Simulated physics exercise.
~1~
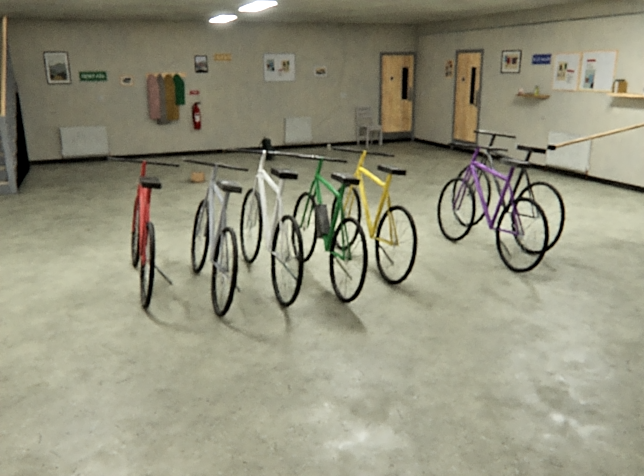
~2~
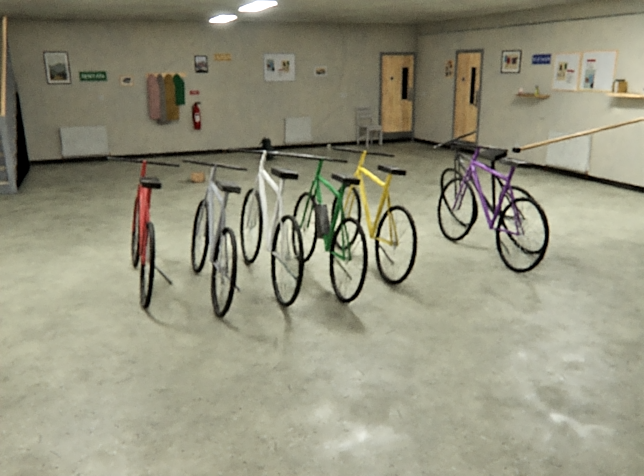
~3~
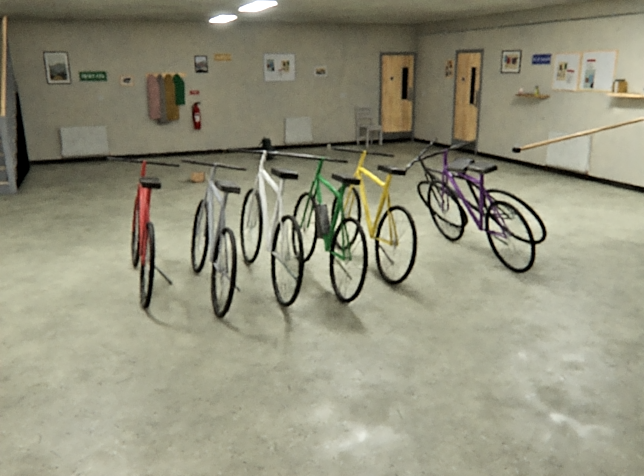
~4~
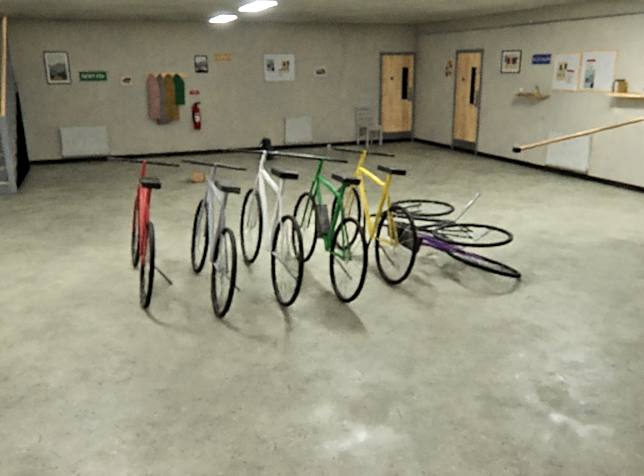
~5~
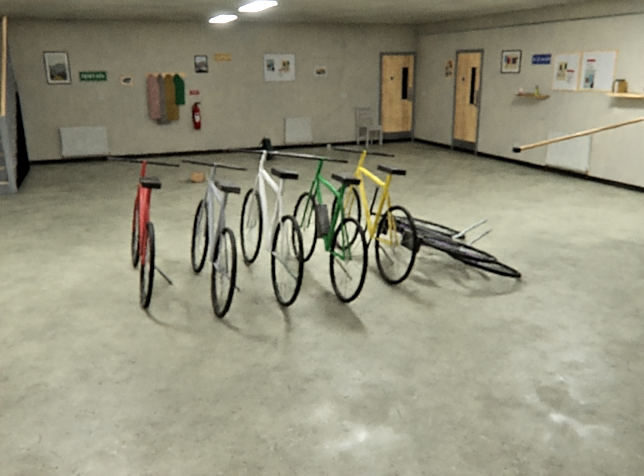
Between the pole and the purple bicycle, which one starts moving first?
The pole starts moving first, while the purple bicycle is still standing in its place. The purple bicycle only begins to tip afterwards.
Bare concrete-floored hall, a pole pushing the far-right bicycle into the purple one, both toppling left and ending down beside five standing bicycles.
